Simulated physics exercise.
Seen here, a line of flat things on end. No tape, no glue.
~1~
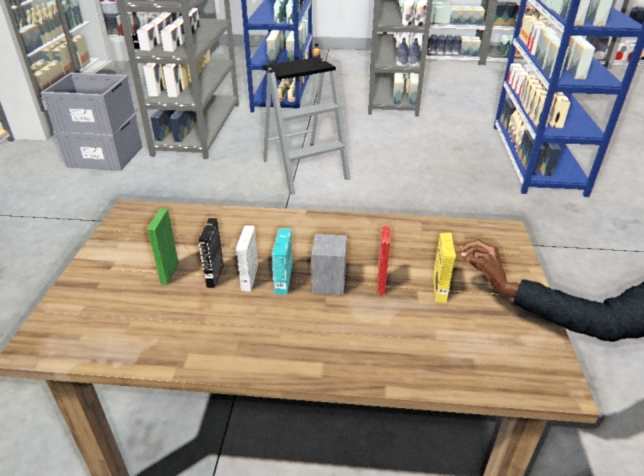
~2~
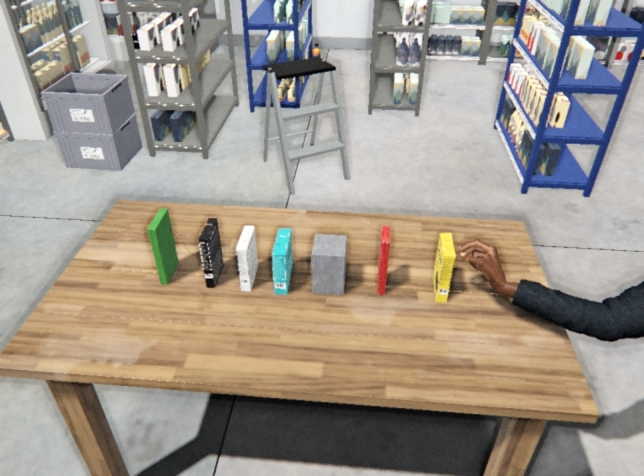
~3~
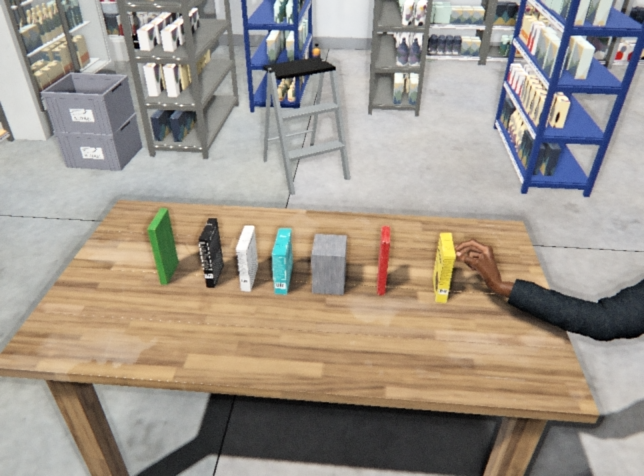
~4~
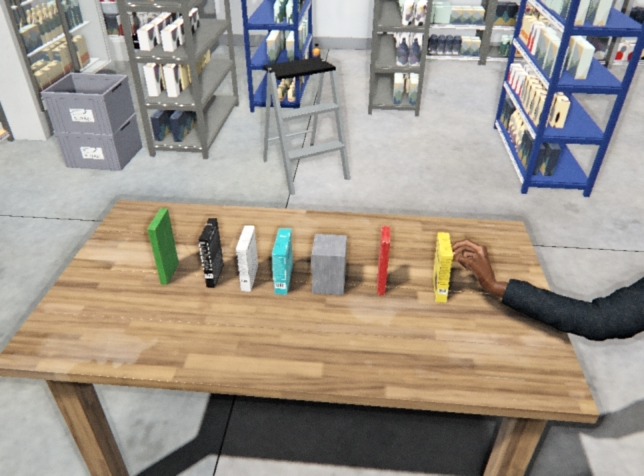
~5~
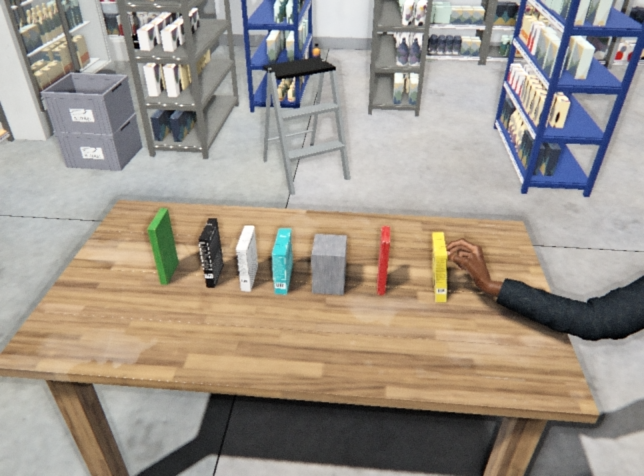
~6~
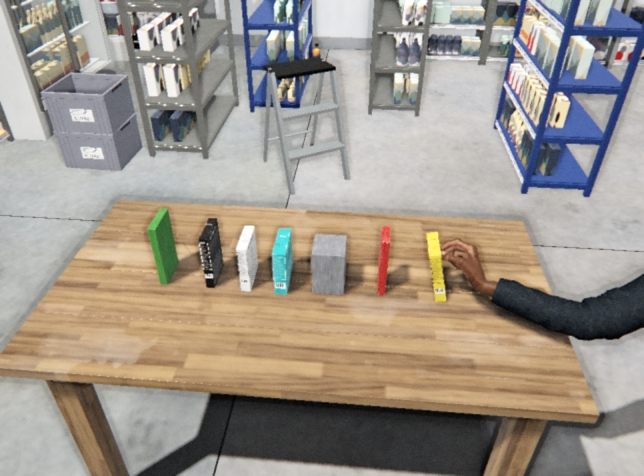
A hand in a dark sleeve, at the right of a wooden table seen from above in a storeroom with shelves, a stepladder and grey crates behind, moves slightly left against a yellow packet. To the packet's left stand a red board, a grey block, and turquoise, white, black and green upright pieces. The yellow packet gradually tilts left under the fingers, while everything else and the view stay still.
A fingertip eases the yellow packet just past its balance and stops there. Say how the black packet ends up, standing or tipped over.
The black packet is still upright.
Then, 0.30 s on from there, yellow packet 64° over.
Then, 0.50 s on from there, yellow packet 90° over; red board turned 18° from how it was put.
In the end, moved from the start, red board; the other 4 unmoved. At the end, from the last picture's camera, black packet near (212, 253).
